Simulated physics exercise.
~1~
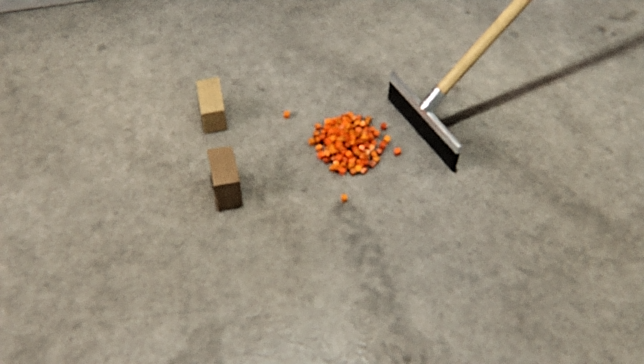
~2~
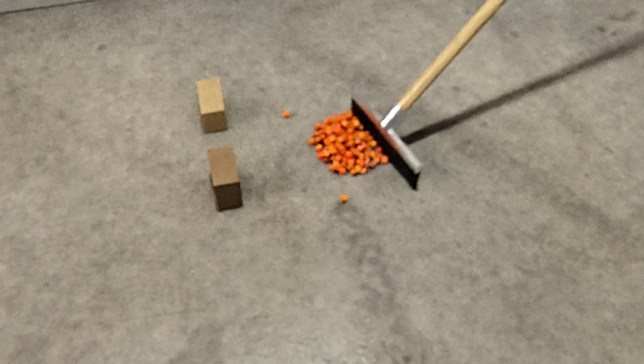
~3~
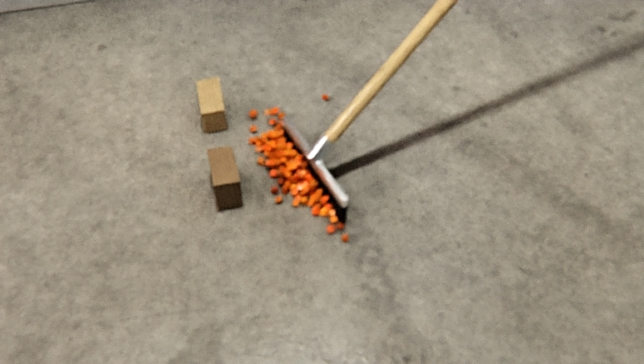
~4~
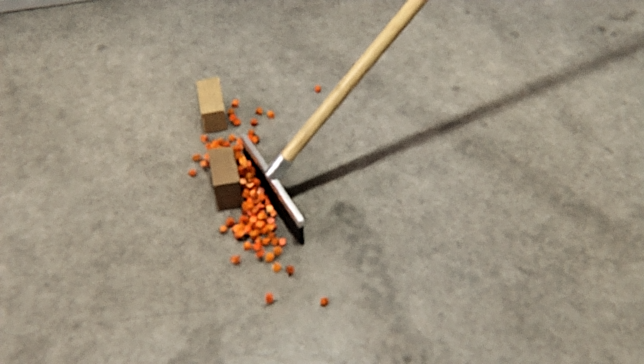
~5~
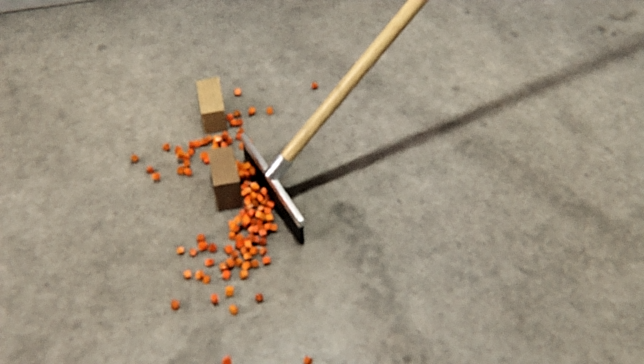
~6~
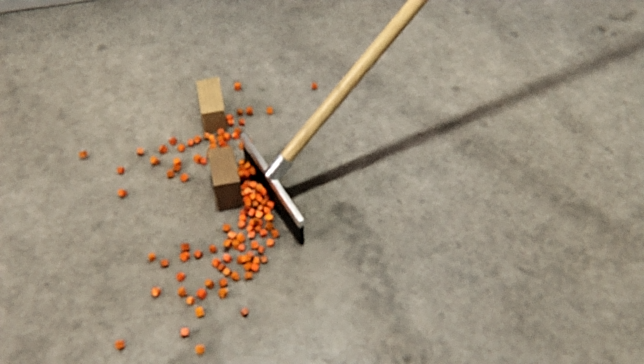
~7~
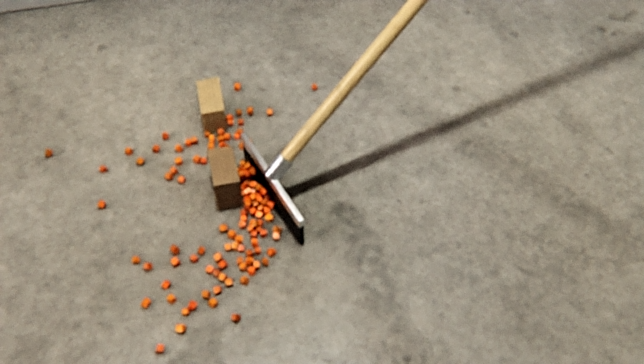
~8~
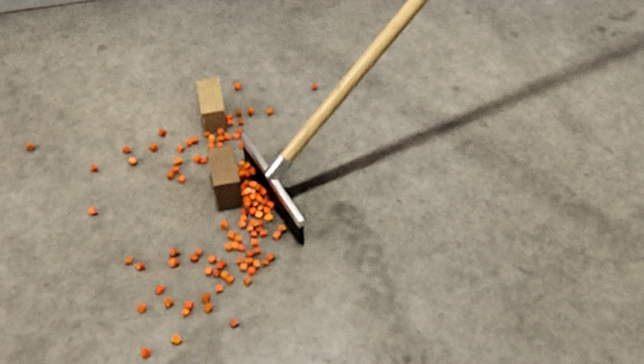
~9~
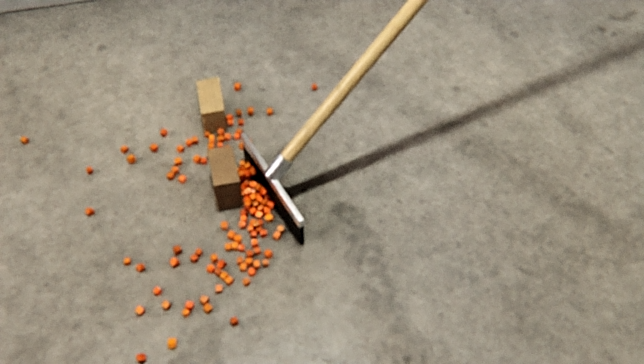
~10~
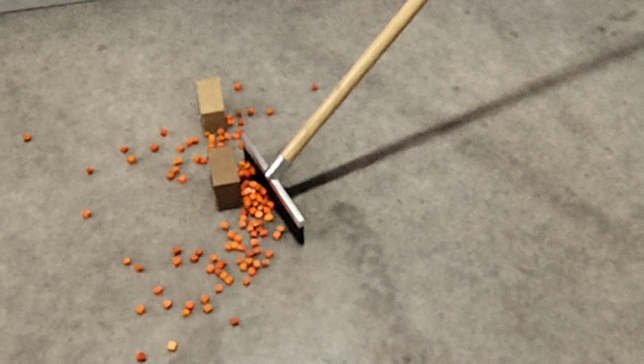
A squeegee pushes orange cubes left against two blocks, scattering many around the nearer one.
